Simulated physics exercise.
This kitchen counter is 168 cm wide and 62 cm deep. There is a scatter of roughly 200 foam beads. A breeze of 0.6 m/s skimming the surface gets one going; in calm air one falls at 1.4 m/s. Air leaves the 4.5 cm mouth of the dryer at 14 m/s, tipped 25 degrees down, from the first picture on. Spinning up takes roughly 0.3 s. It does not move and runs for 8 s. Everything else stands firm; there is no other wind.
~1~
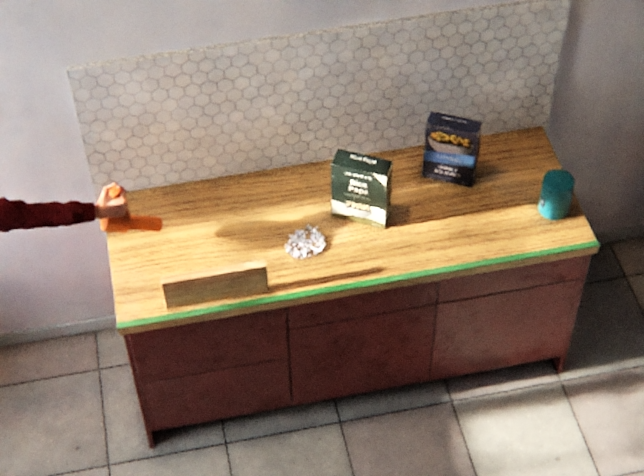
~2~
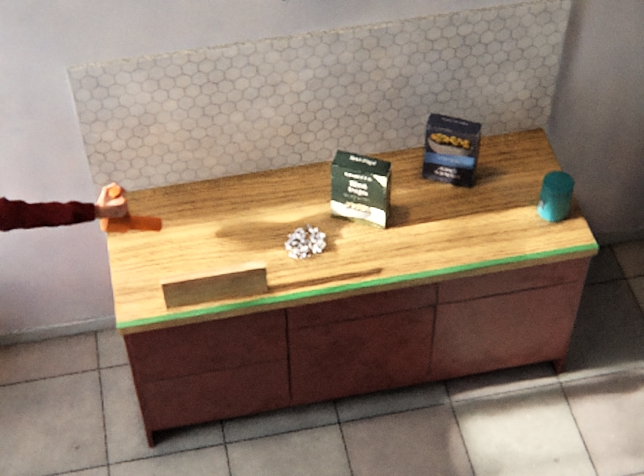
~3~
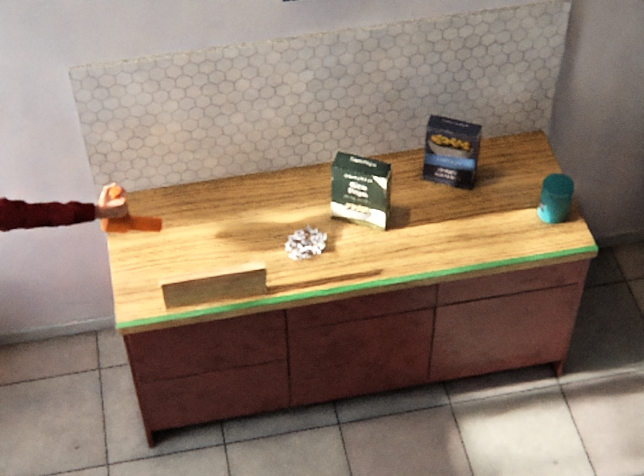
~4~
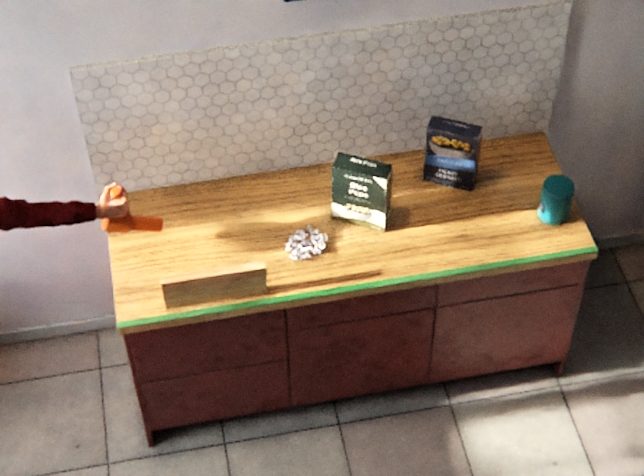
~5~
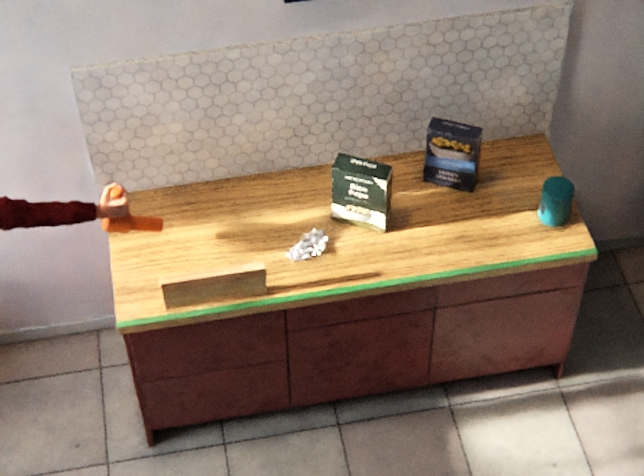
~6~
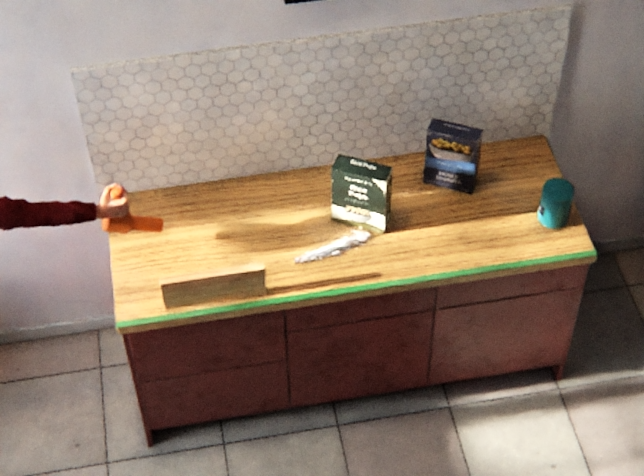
White foam beads sitting in a clump on a wooden counter, then spreading rightward while a hand holds an orange object still.
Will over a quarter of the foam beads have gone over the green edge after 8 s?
More than a quarter over the green edge: Yes.
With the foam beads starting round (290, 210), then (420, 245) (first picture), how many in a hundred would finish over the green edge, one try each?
In turn about 10 %, 70 %.
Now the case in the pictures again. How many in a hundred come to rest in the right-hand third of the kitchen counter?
About 0 %.
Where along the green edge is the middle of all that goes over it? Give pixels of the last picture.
Around (463, 276).
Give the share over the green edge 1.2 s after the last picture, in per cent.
About 90 %.
Then, 1.2 s after the last picture the count stands so, 86 % are over the green edge.
Then, 2.2 s after the last picture the count stands so, 86 % are over the green edge.
Then, 4.1 s after the last picture the count stands so, 86 % are over the green edge.
Then, 7.7 s after the last picture, at the end, 86 % are over the green edge.
